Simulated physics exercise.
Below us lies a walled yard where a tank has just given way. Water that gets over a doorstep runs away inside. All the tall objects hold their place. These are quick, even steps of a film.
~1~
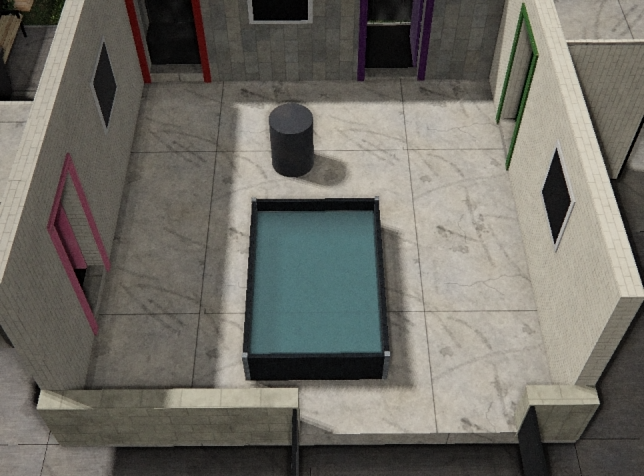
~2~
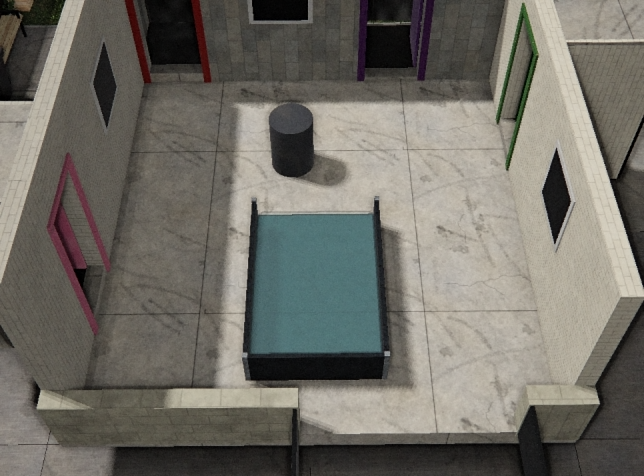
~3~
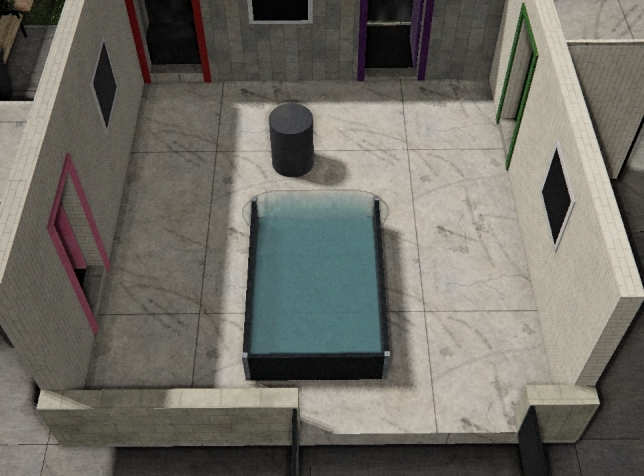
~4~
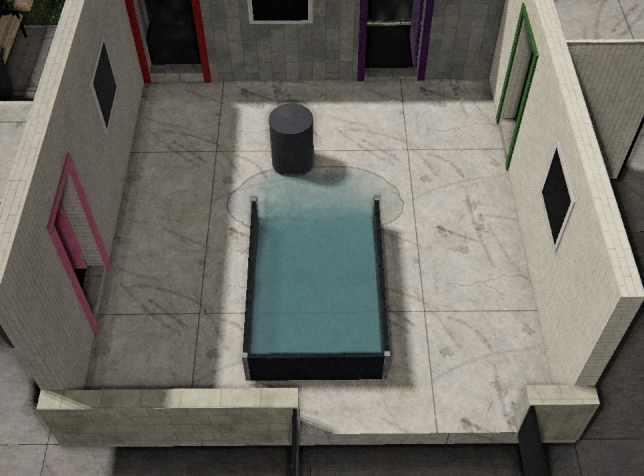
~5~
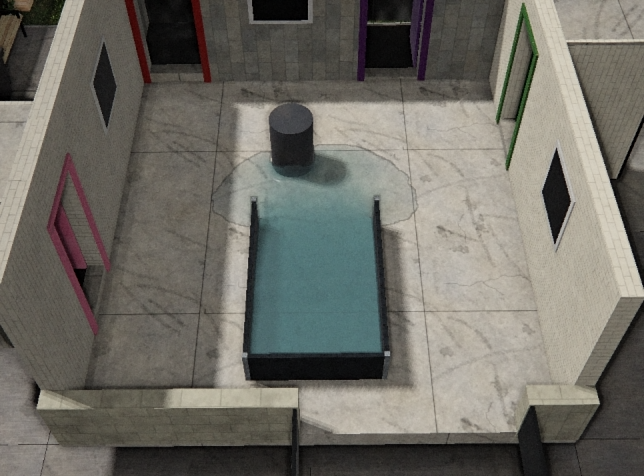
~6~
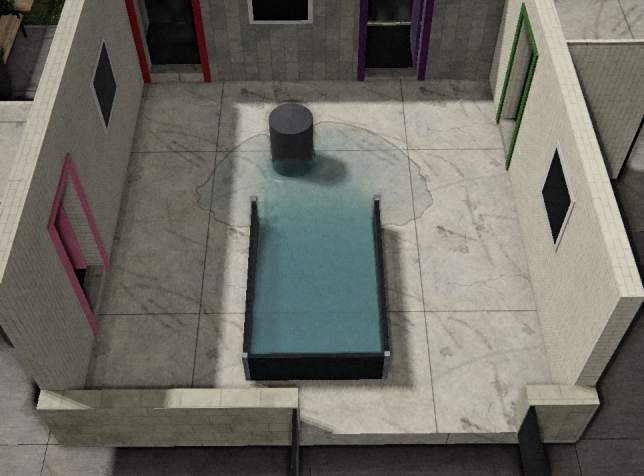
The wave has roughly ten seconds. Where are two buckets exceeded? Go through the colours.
One by one: The green door admits no more than that; the purple door lets in a lot; the pink door admits no more than that; the red door admits no more than that.
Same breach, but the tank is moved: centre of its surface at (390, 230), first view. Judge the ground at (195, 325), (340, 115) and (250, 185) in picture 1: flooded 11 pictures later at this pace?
One after the other: No water, awash, no water.
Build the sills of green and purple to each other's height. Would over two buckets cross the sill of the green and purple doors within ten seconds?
Then: The green door goes over; the purple door floods.
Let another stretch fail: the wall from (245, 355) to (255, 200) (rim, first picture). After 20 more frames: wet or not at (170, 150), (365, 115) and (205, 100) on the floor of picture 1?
As listed: Under water, dry, wet.
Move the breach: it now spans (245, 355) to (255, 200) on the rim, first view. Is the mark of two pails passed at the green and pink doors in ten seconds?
In short: The green one stays under, the pink one passes that mark.
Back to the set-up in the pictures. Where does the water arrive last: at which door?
It is the door marked pink.
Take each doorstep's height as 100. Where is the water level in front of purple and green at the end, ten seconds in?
About 90 and 50 per cent.
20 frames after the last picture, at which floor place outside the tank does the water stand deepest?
Near (442, 80).
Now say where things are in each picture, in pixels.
The open tank at (316, 275) is whole and still, in the first frame.
The front is at a hidden place, out from the gap on the open tank's far side, in the second frame.
The front is at (251, 209), out from the gap on the open tank's far side, in the third frame.
The front is at (387, 189), out from the gap on the open tank's far side, in the fourth frame.
The front is at (350, 149), out from the gap on the open tank's far side, in the fifth frame.
Water pours out on the open tank's far side and has run to (345, 128), in the sixth frame.
A moment on, water covers 30 % of the floor; the green door not reached, the purple door wet at the sill, nothing in, the pink door not reached, the red door not reached.
Next, water covers 45 % of the floor; the green door not reached, the purple door over two buckets in, the pink door not reached, the red door wet at the sill, nothing in.
Then, water covers 50 % of the floor; the green door wet at the sill, nothing in, the purple door far over two buckets in, the pink door not reached, the red door under two buckets in.
Later, water covers 75 % of the floor; the green door under two buckets in, the purple door far over two buckets in, the pink door wet at the sill, nothing in, the red door under two buckets in.
In the end, water covers 95 % of the floor; the green door under two buckets in, the purple door far over two buckets in, the pink door wet at the sill, nothing in, the red door under two buckets in.
